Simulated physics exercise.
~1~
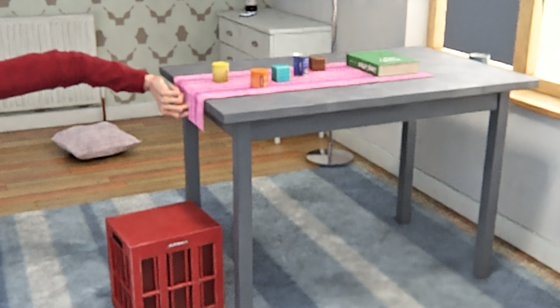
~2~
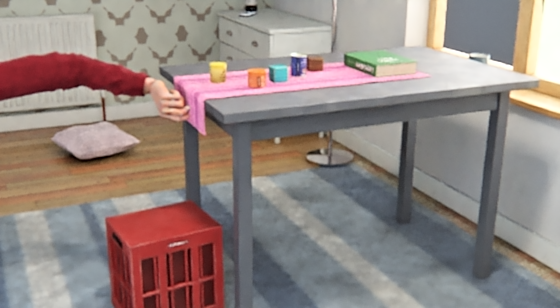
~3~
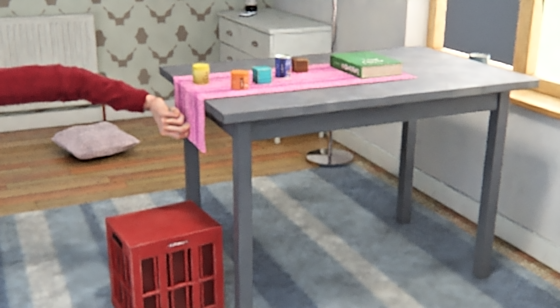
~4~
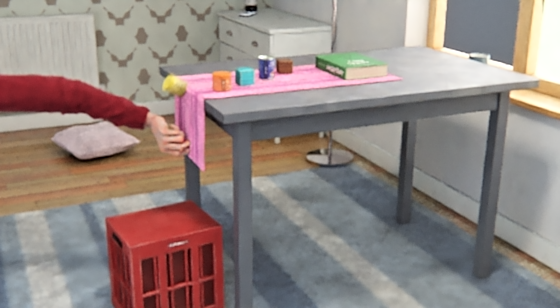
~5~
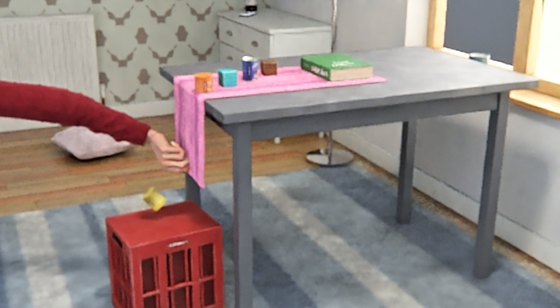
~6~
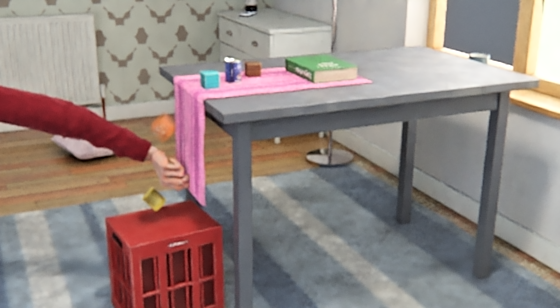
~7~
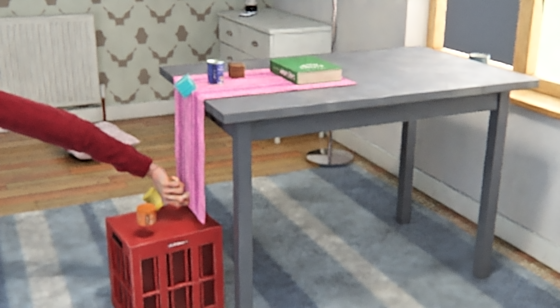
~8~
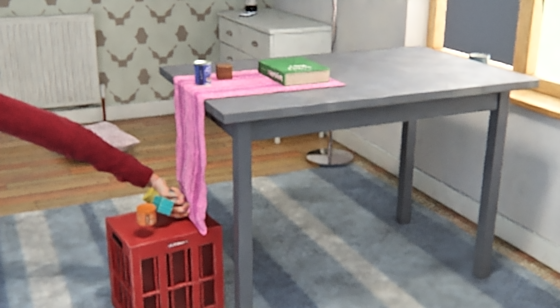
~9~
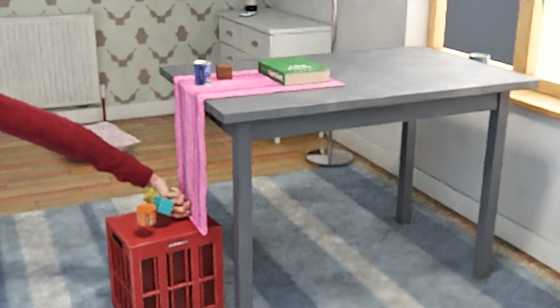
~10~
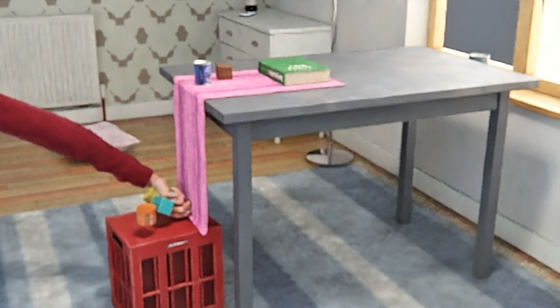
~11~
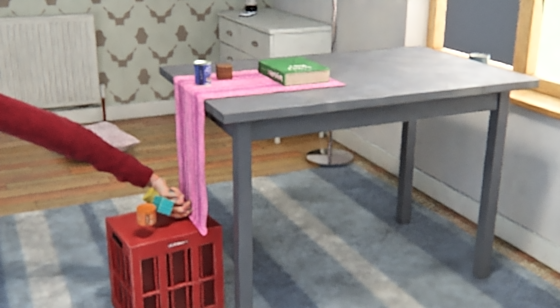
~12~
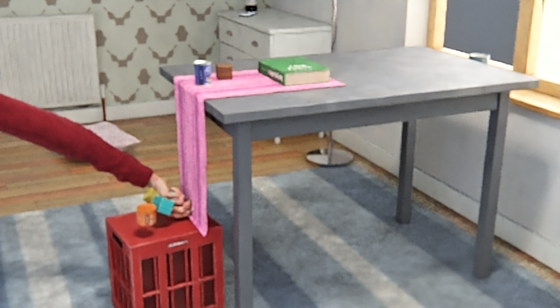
A hand draws a pink runner down off a table, dropping three small objects onto a red crate.
